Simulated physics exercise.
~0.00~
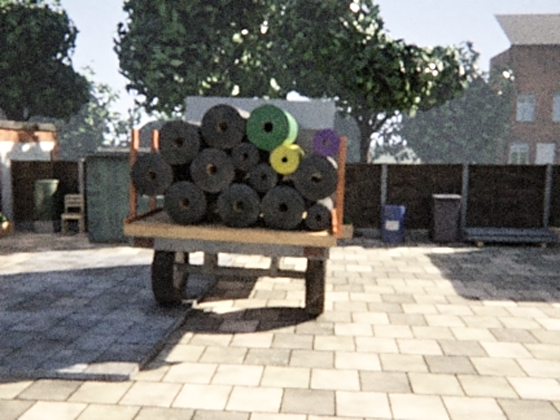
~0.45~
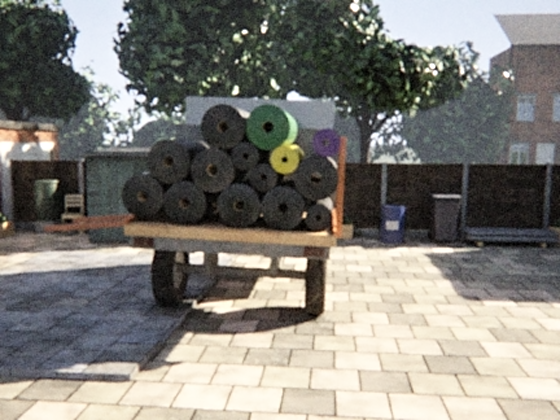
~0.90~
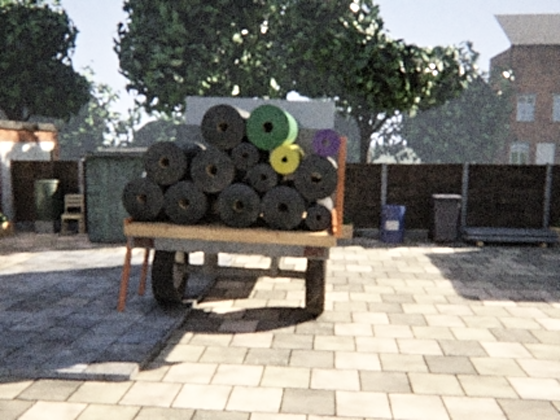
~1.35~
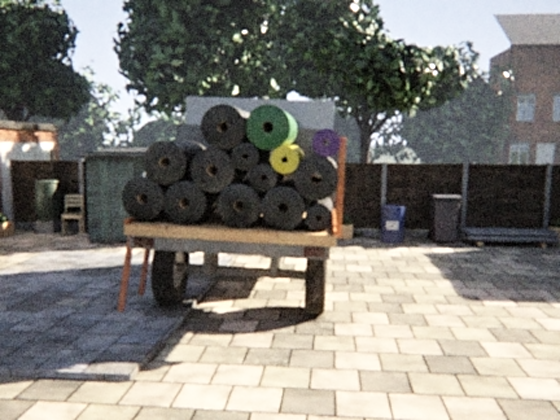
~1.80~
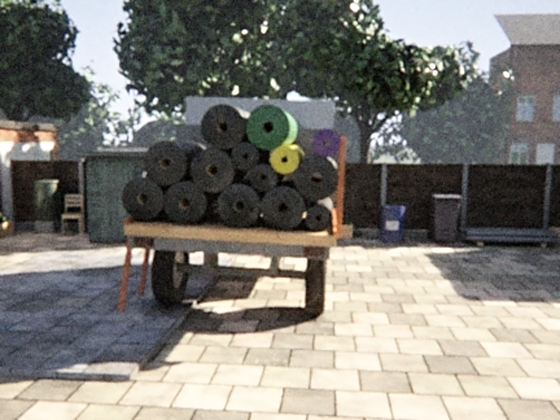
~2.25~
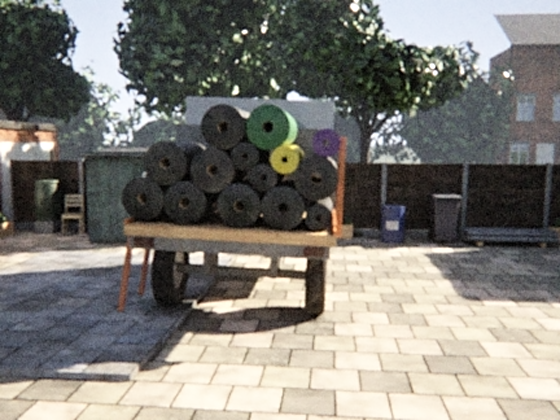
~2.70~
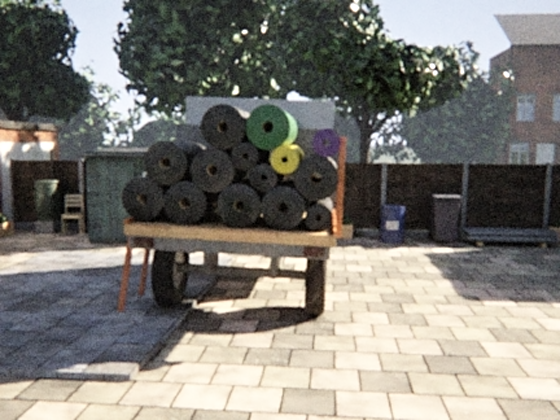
A flatbed lorry stands parked in a paved yard, seen from behind, with a dark fence, bins, leafy trees and a brick building beyond it. Its wooden deck carries a stack of dark rolls seen end-on, with a green one and a smaller yellow one near the top and a purple one at the upper right. Orange posts hold the load at both edges. The left posts swing quickly outward and down until they hang below the deck, while the right ones stay upright. The rolls barely shift, and the whole stack remains on the deck, with none on the ground.
